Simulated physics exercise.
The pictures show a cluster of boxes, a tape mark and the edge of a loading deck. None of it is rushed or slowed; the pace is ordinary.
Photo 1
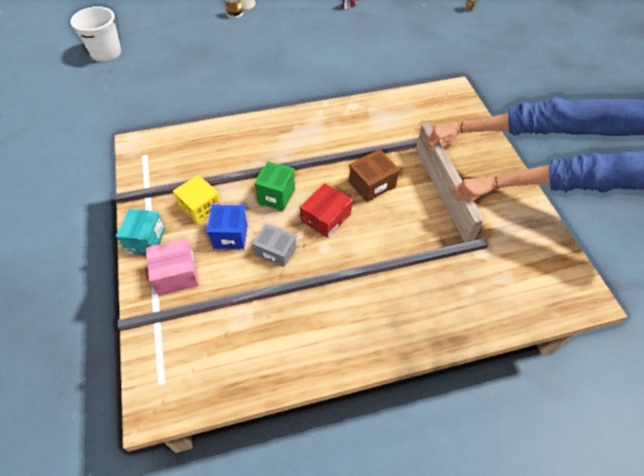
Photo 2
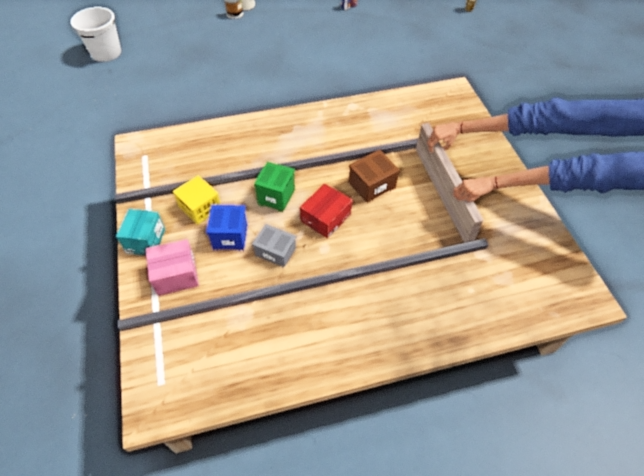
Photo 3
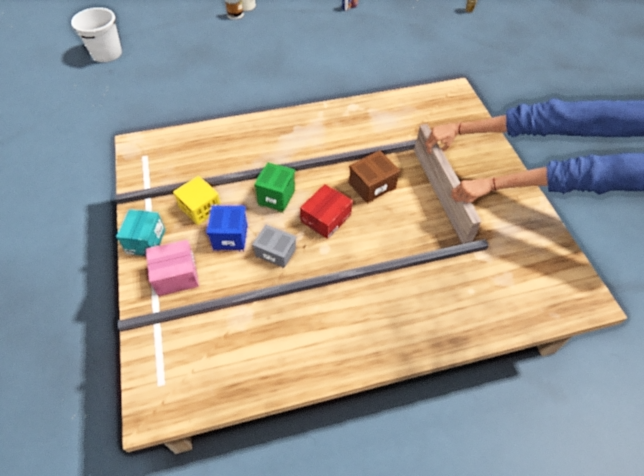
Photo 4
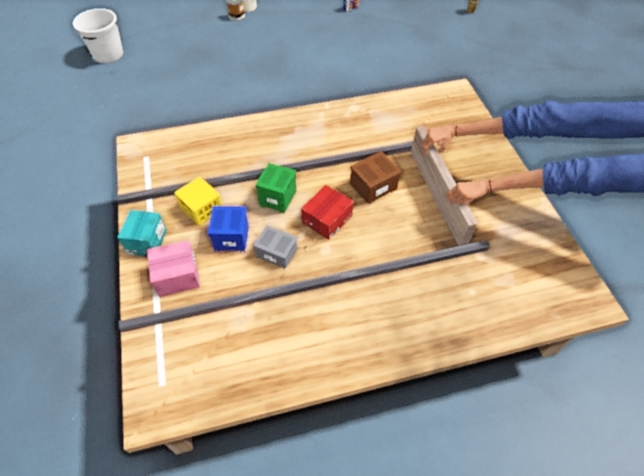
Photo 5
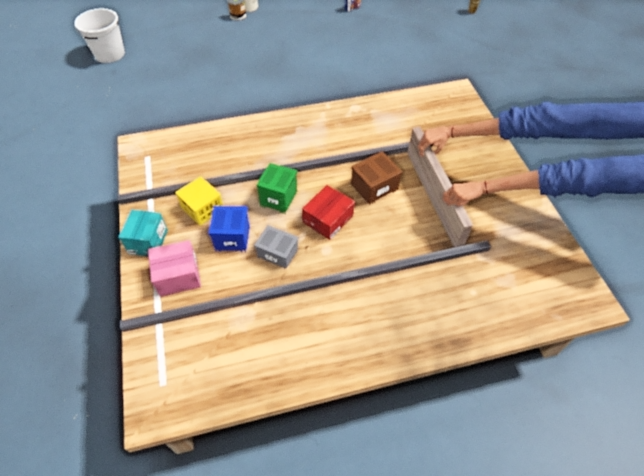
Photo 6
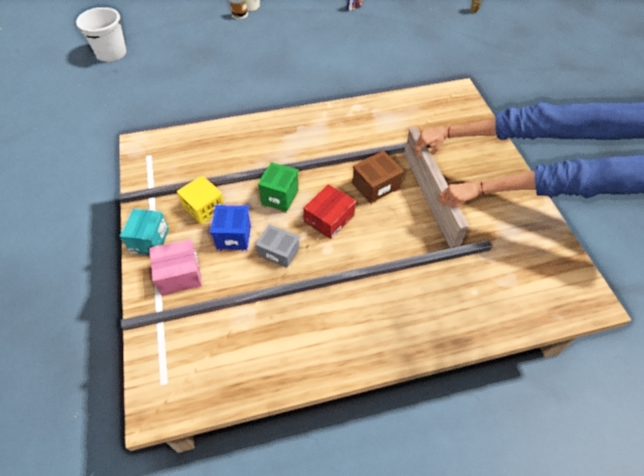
Two hands slide a wooden plank slightly left toward colored boxes that stay still.
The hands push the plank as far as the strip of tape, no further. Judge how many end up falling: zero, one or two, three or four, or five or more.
My judgement: Five or more.
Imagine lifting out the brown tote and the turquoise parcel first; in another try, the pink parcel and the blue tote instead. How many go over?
You'd count 3 the first time and 3 the second time.
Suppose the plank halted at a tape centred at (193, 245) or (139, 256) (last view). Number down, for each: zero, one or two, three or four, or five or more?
First place: Just one or two; second place: At least five.
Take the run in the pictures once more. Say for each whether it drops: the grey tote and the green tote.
The grey tote holds on; the green tote is lost.
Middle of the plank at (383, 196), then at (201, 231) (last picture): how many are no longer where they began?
The count reaches 1 first and 8 second.
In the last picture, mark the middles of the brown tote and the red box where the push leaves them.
The brown tote comes to rest close to (129, 220), while the red box rests close to (134, 260).
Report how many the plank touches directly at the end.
So the total is 3.
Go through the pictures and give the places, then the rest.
In the first picture, turquoise parcel (142, 232); pink parcel (173, 267); yellow crate (198, 200); plank (446, 181); tape (152, 252).
In the second picture, pink parcel (173, 268); green tote (276, 187).
In the third picture, yellow crate (198, 201); red box (326, 211).
In the fourth picture, turquoise parcel (143, 234); grey tote (276, 247).
In the fifth picture, pink parcel (175, 268); plank (437, 185).
In the sixth picture, turquoise parcel (146, 232); pink parcel (176, 267); yellow crate (202, 200); plank (433, 186); tape (155, 252).
Early on, none off yet; turquoise parcel at rest near (146, 232); pink parcel at rest near (176, 267); yellow crate at rest near (202, 200).
A while later, none off yet; turquoise parcel at rest near (146, 232); pink parcel at rest near (176, 267); yellow crate travelled a little near (185, 201).
Further along, none off yet; turquoise parcel travelled about its own width near (118, 241); pink parcel travelled about its own width near (138, 284); yellow crate travelled well along near (117, 209).
Finally, the number that fall off is five or more; lost, green tote, blue tote, yellow crate, pink parcel and turquoise parcel.
